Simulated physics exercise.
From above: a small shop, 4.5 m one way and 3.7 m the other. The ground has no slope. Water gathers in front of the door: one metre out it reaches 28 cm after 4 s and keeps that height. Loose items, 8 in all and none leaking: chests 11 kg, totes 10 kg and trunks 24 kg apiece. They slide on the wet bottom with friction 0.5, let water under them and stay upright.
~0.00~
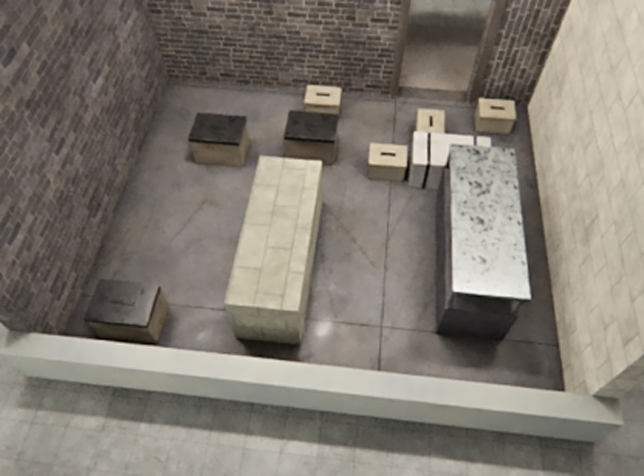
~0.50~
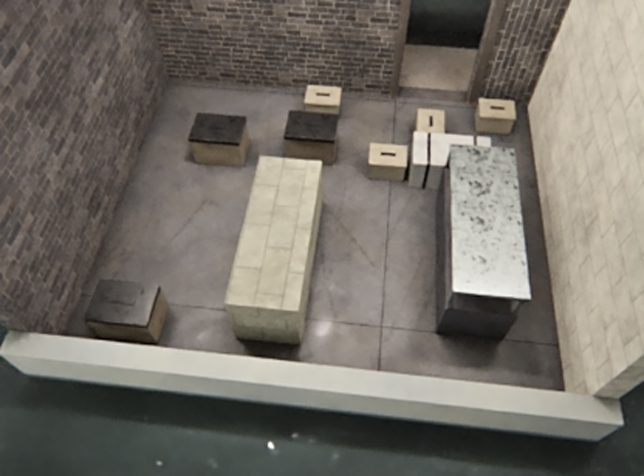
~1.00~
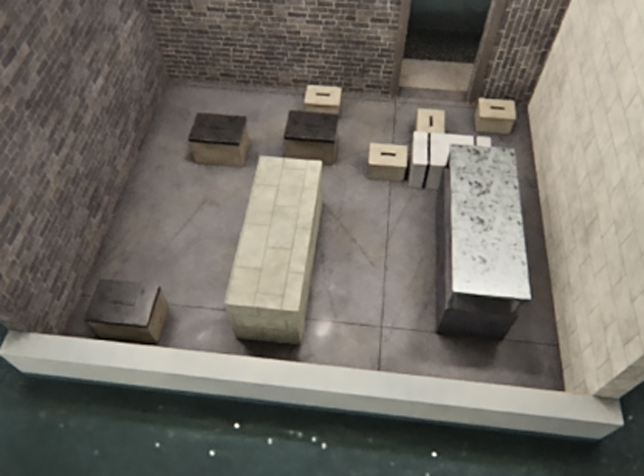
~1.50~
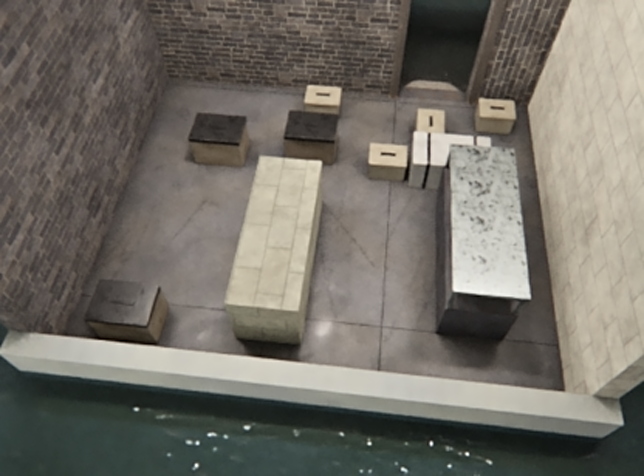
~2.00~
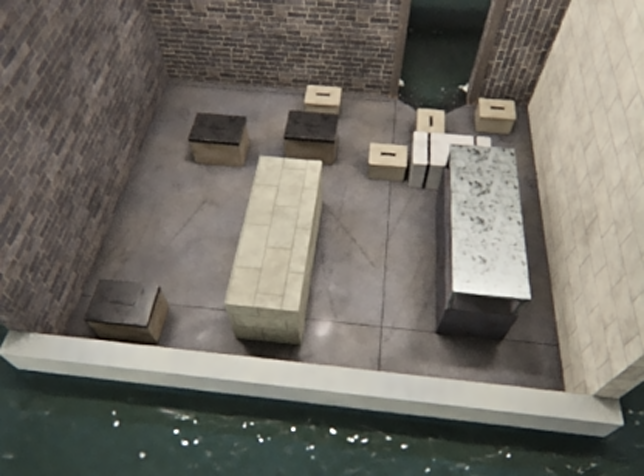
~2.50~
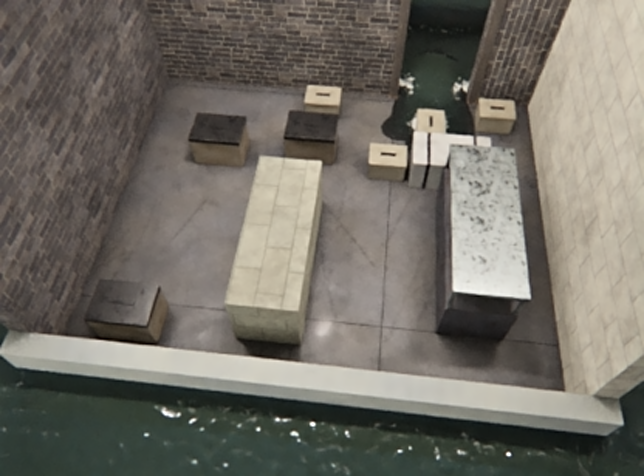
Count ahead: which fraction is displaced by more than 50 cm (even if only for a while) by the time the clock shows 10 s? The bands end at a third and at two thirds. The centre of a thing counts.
That comes to one to two thirds.
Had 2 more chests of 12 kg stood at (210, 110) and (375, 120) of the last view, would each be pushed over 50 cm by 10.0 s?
In turn: Under, past it.
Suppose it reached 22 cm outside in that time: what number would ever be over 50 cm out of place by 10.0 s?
In that case 4 of them.
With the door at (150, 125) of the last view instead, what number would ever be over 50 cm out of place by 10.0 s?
In that case 7 of them.
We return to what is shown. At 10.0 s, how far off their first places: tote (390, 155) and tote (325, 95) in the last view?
In that order: 140 cm, 0 cm.
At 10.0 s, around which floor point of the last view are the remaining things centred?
Near (322, 172).
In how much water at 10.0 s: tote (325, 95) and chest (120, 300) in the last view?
About 4 and 8 cm.
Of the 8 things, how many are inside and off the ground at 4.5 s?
At that moment 1.
After 3.5 s 0 of 8 are over 50 cm from their spots; 0 afloat.
After 4.5 s 0 of 8 are over 50 cm from their spots; 1 afloat.
After 7.0 s 3 of 8 are over 50 cm from their spots; 1 afloat.
After 10.0 s 3 of 8 are over 50 cm from their spots, and 3 have been at some point; 5 afloat.
